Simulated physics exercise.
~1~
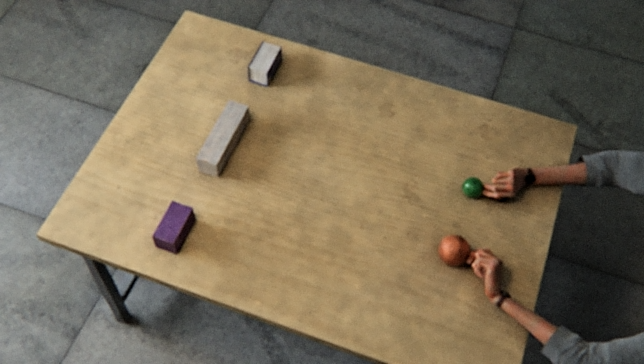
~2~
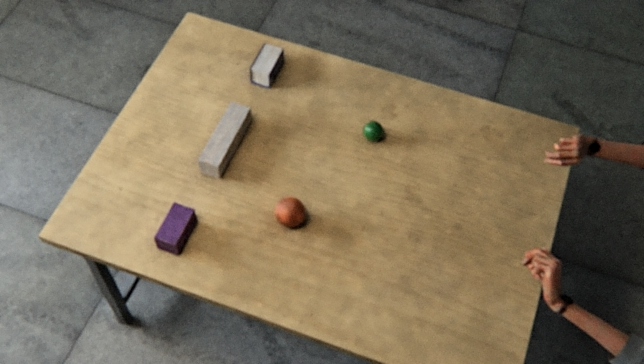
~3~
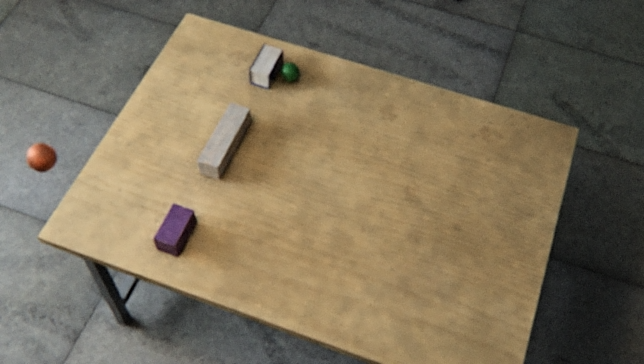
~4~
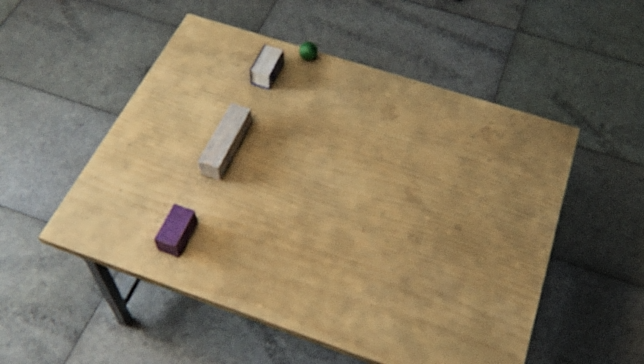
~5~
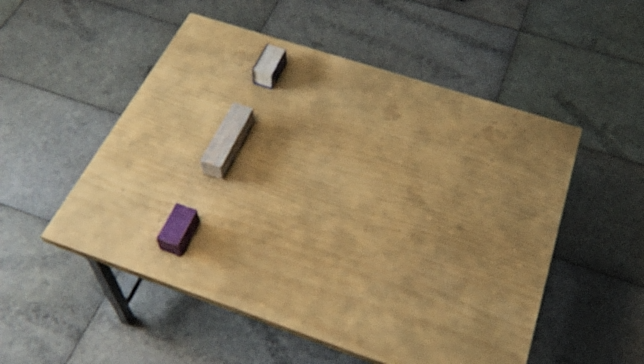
Two balls, one orange and one green, were sent rolling left across a wooden table by a pair of hands; the orange one passed between two blocks and off the far edge, while the green one met another block, bounced back and disappeared from view.
